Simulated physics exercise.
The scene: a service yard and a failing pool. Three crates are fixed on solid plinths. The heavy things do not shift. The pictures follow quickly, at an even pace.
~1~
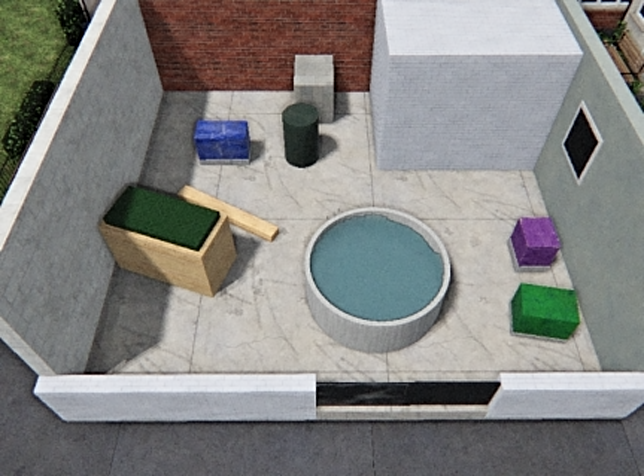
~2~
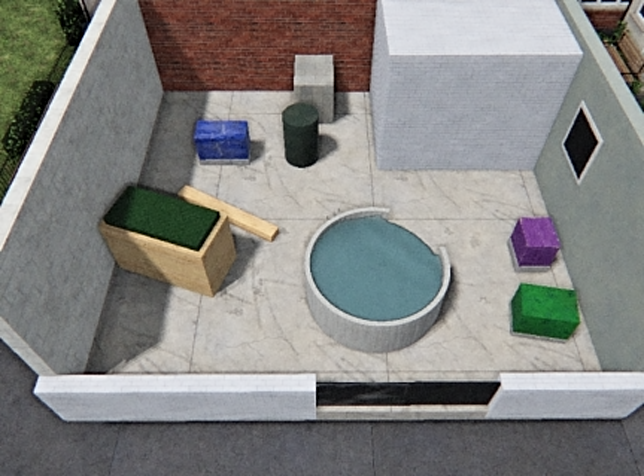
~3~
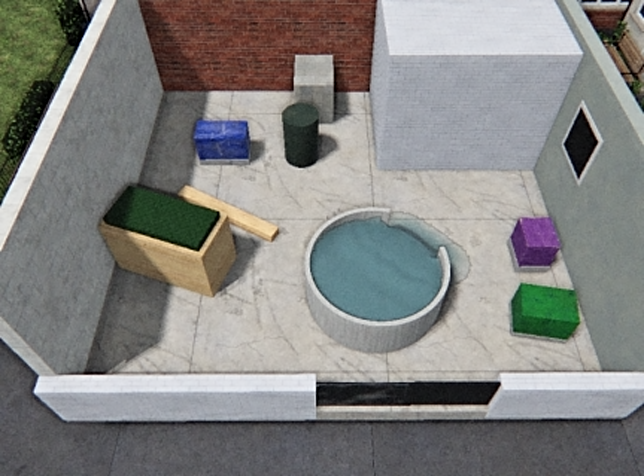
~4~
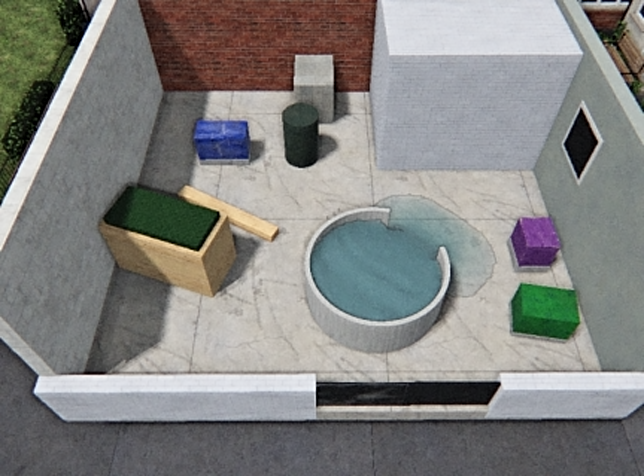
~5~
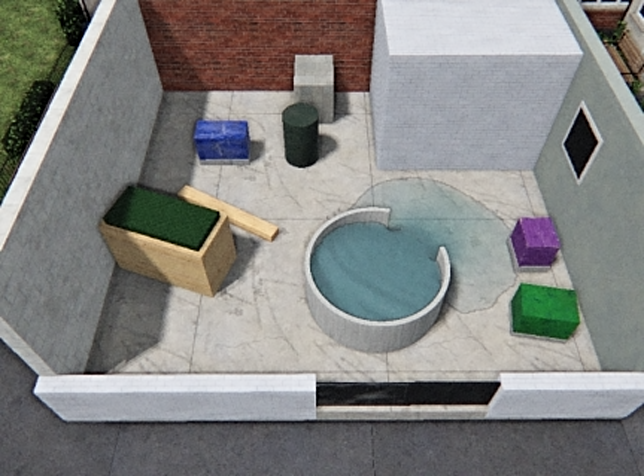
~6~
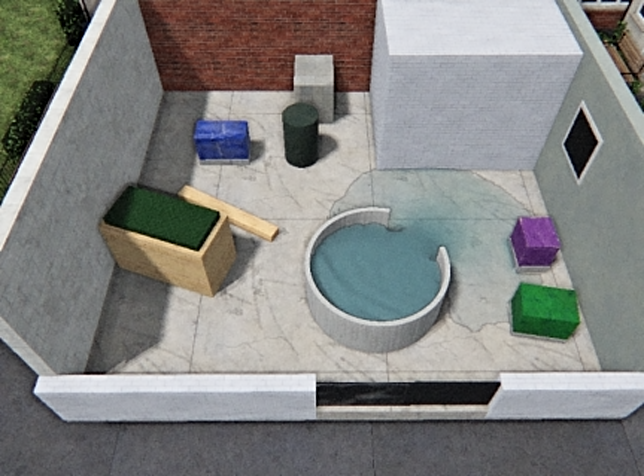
At first, still water fills a round pool in a walled yard with coloured boxes, a dark green cylinder and a wooden planter. Then a gap opens in the pool's far side, and water pours through it, spreading in a widening sheet across the pale floor toward the white block and purple box.
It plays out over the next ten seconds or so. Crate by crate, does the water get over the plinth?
One by one: The blue crate escapes dry; the purple crate is wetted; the green crate is wetted.
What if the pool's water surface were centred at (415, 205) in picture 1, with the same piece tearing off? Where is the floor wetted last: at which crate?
That is the crate marked blue.
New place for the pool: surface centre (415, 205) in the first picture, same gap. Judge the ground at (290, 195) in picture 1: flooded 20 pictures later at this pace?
Answer: Wet.
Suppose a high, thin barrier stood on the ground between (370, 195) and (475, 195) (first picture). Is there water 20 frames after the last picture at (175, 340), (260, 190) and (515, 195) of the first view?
In that order: Not flooded, covered, wet.
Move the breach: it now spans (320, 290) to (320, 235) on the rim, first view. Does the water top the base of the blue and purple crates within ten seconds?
Blue crate is safe, purple crate stays dry.
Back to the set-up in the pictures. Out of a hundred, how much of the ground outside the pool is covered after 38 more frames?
Some 70 per cent.
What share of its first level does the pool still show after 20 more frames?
Some 32 per cent.
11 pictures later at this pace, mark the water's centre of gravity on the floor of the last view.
At about (431, 247).
A moment on, water covers 20 % of the floor; the blue crate not reached, the purple crate water round its plinth, the green crate water round its plinth.
Next, water covers 25 % of the floor; the blue crate not reached, the purple crate water round its plinth, the green crate water round its plinth.
Then, water covers 40 % of the floor; the blue crate water round its plinth, the purple crate water round its plinth, the green crate water round its plinth.
Later, water covers 70 % of the floor; the blue crate water round its plinth, the purple crate water round its plinth, the green crate water round its plinth.
In the end, water covers 95 % of the floor; the blue crate stayed above the water, the purple crate was topped, the green crate was topped.
